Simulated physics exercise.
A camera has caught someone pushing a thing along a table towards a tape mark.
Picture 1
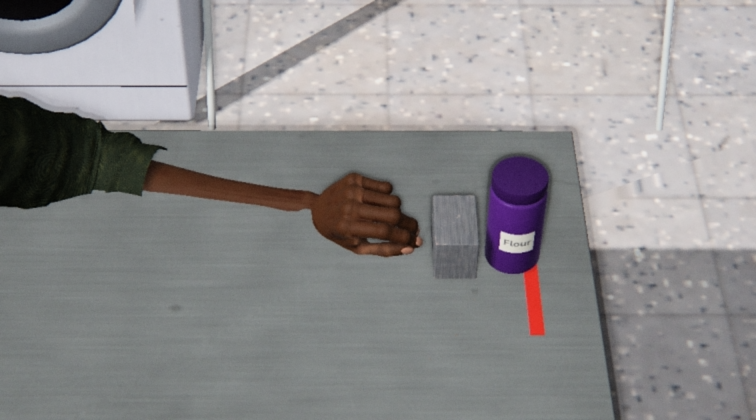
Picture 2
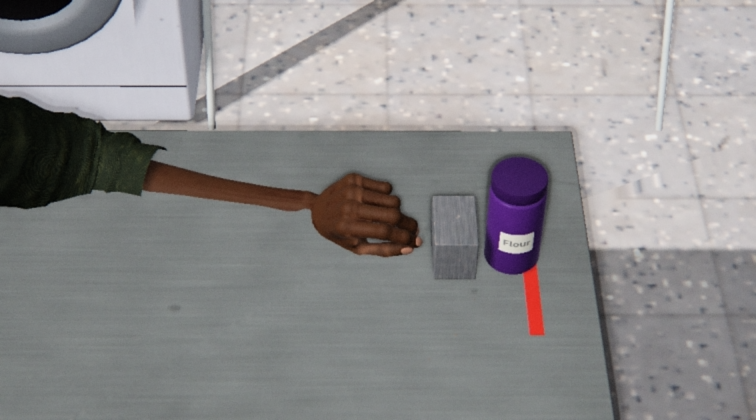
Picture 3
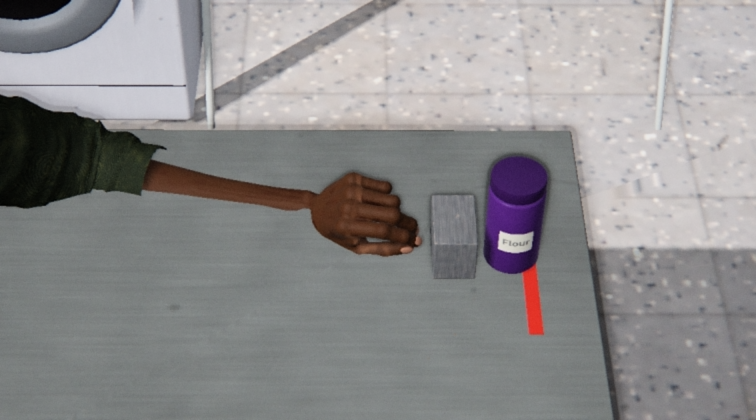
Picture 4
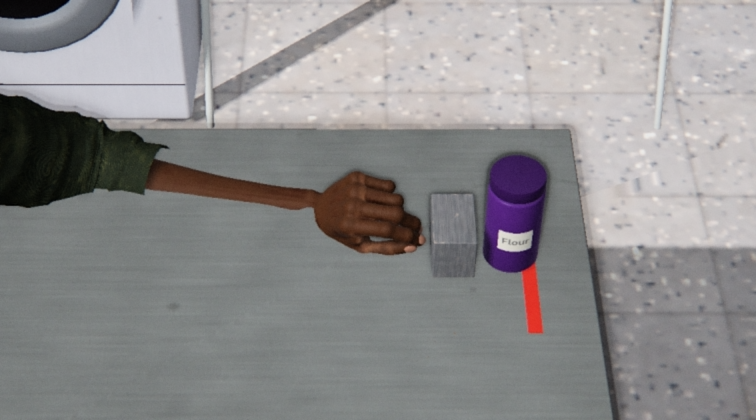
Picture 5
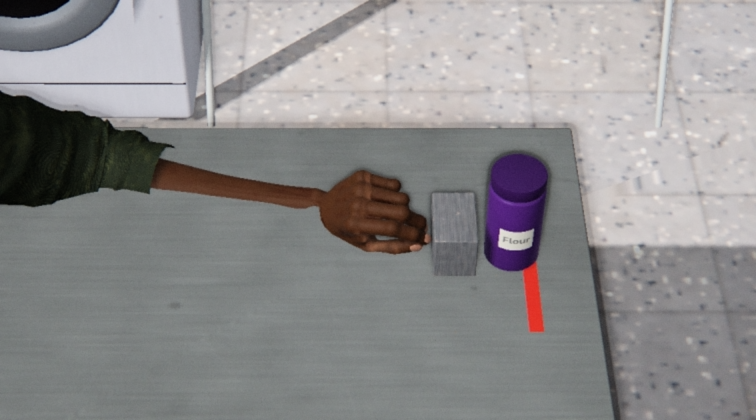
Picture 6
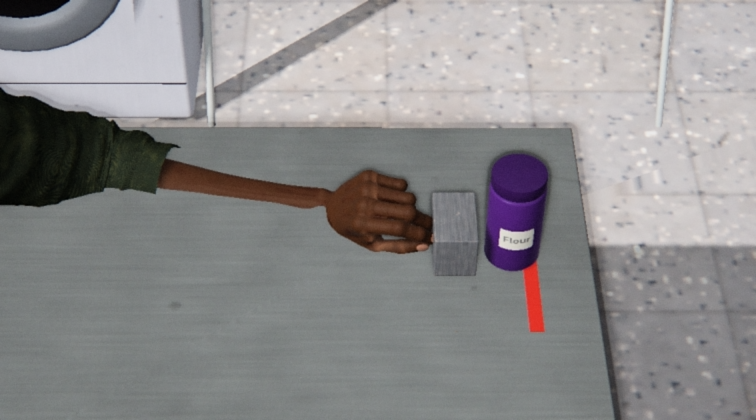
A hand moves slightly right to a grey block beside a still purple flour jar.
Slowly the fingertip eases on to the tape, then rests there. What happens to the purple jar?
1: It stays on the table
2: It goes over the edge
It goes over the edge.
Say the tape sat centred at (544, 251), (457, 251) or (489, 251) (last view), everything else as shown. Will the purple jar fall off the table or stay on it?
Okay, so on the first try it does not stop in time, on the second it stops in time, and on the third it stops in time.
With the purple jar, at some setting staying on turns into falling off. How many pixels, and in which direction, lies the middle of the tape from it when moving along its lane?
16 px left, roughly.
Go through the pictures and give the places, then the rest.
In the first frame, purple jar (516, 216); grey block (455, 237).
In the second frame, purple jar (516, 216); grey block (455, 237).
In the third frame, purple jar (515, 216); grey block (454, 237).
In the fourth frame, purple jar (515, 215); grey block (453, 236).
In the fifth frame, purple jar (516, 213); grey block (454, 234).
In the sixth frame, purple jar (516, 213); grey block (455, 234).
Then, 1.42 s on from there, purple jar turned 12° from its first pose near (622, 216).
Then, 1.62 s on from there, purple jar turned 63° from its first pose near (665, 281).
Then, 1.82 s on from there, purple jar on its way down.
In the end, the purple jar drops to the floor.
